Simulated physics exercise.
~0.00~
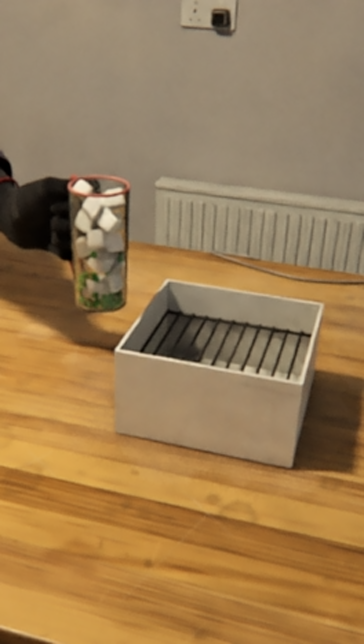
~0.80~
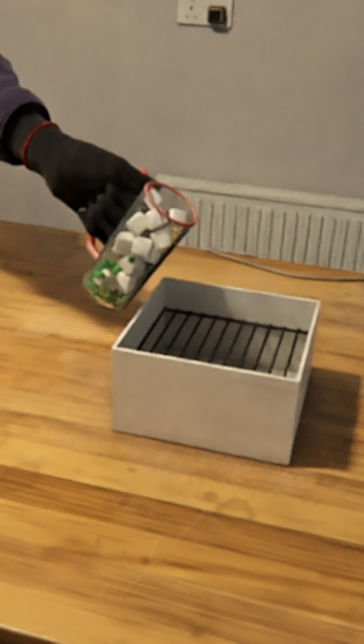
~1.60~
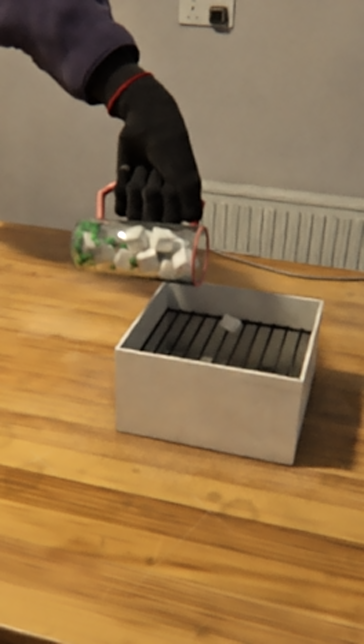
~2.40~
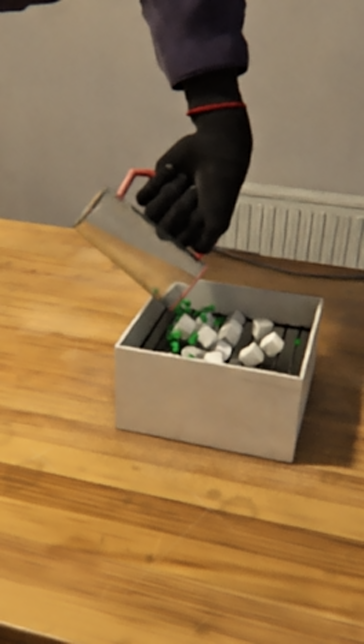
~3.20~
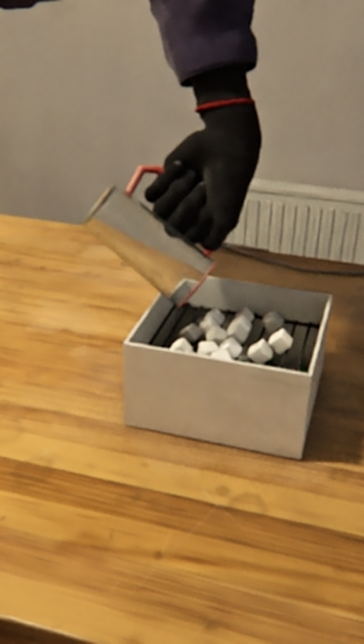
A black-gloved hand with a red band at the wrist holds a clear, red-rimmed cup on the left, above a wooden table seen from slightly above by a gently swaying camera. White cubes fill most of the cup over small green bits, and a pale open box with a dark wire rack stands beside it, before a grey wall and radiator. The hand moves right and tips the cup onto its side, and the first white pieces drop onto the wires. It tilts further, and the rest tumbles out, green with white. Finally, the green bits slip below, leaving the white cubes on the rack.
